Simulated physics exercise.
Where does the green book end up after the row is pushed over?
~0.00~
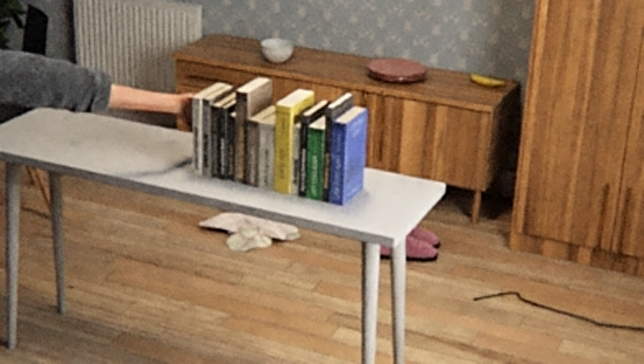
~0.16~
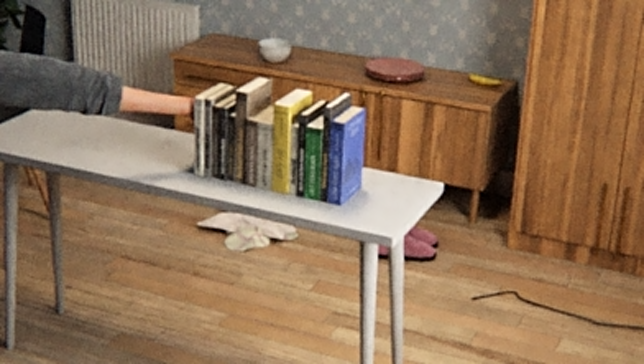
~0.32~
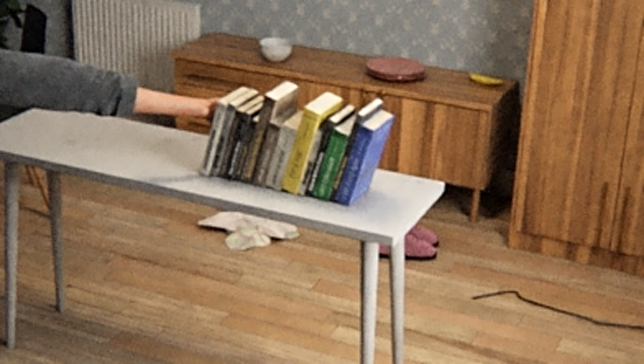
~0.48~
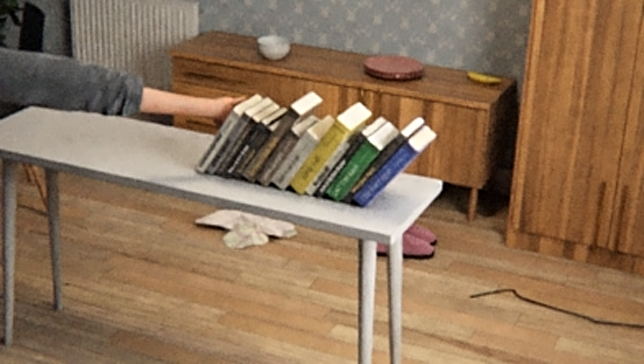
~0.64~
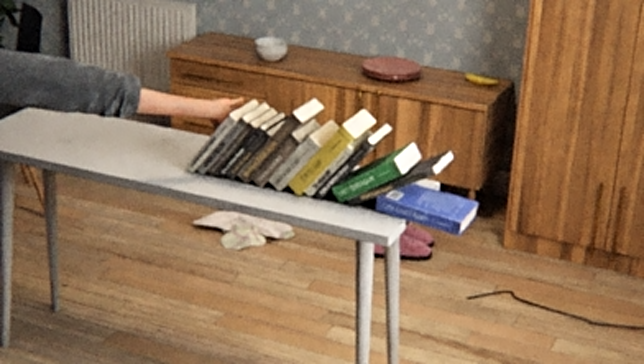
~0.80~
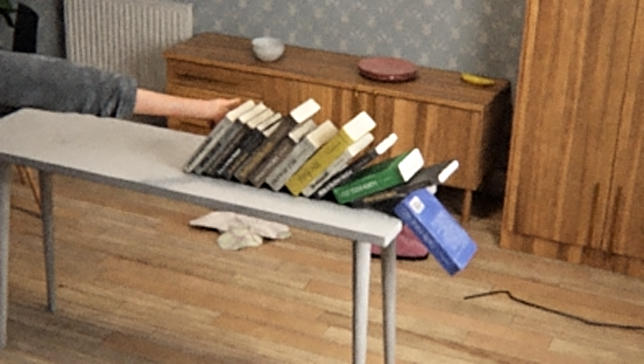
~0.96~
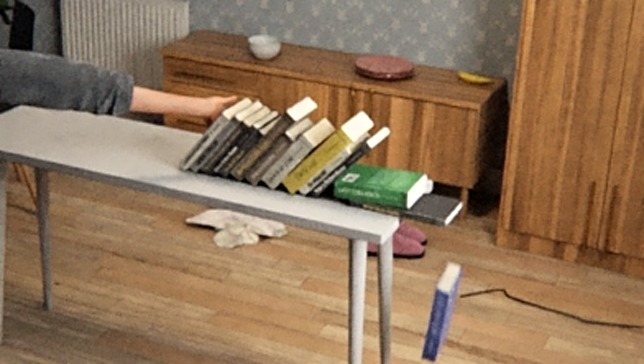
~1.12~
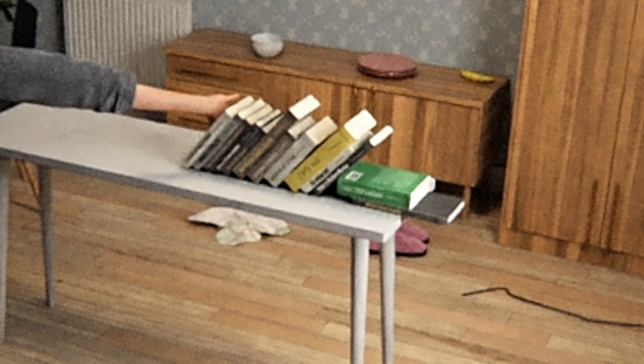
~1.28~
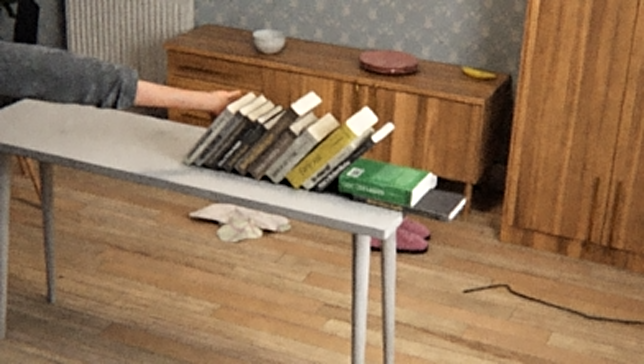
It stays on top of the table, lying on its side over a dark book near the right end, and does not fall off.
